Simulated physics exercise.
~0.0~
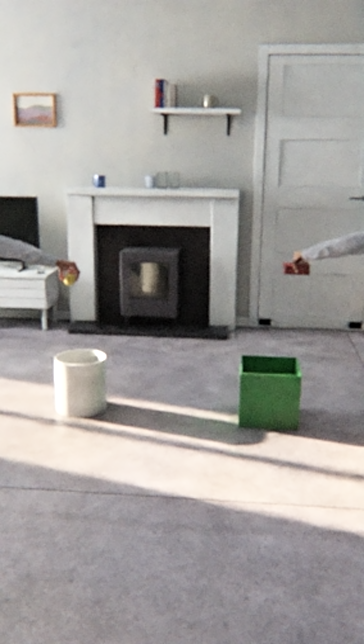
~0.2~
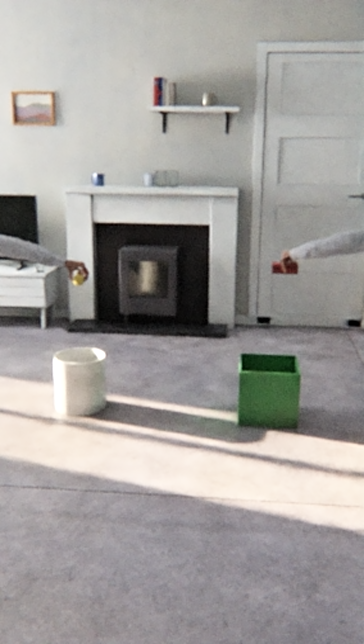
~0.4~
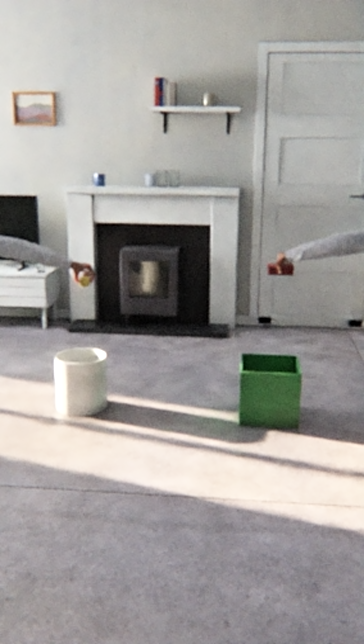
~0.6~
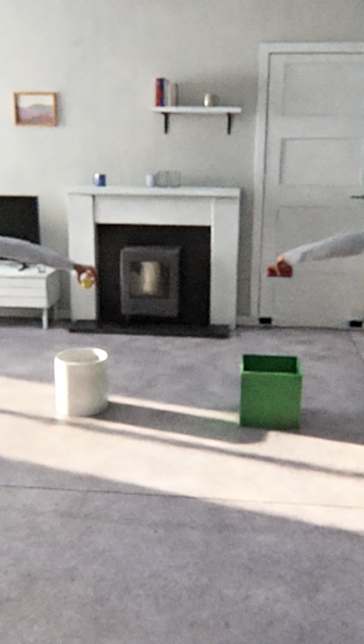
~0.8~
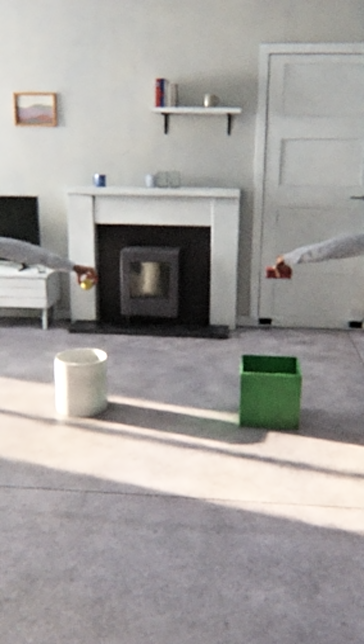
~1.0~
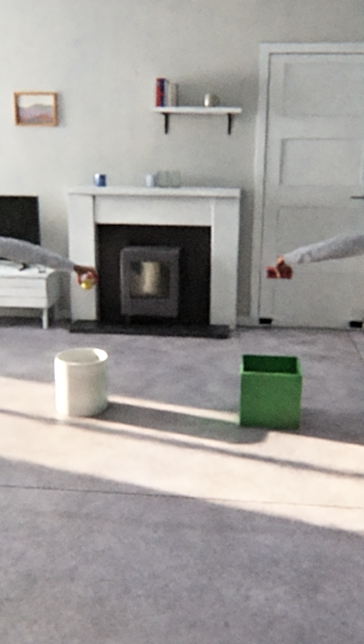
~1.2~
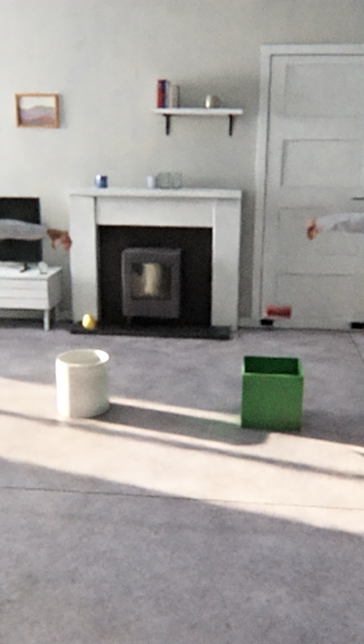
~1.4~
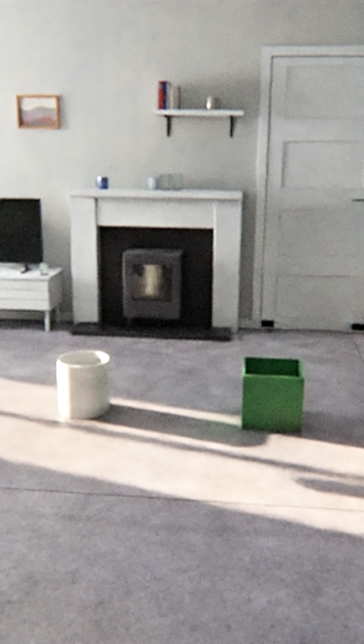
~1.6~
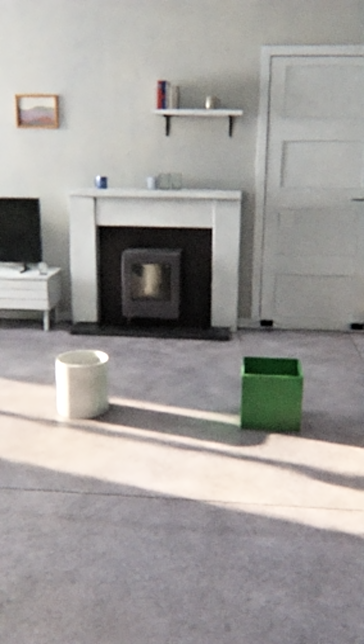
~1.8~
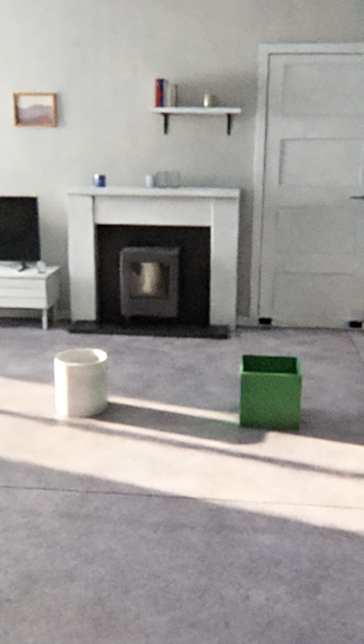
In a living room with a fireplace, two hands held a lemon above a white bin and a red case above a green basket, let go and drew back, and both things dropped out of sight into the containers below.
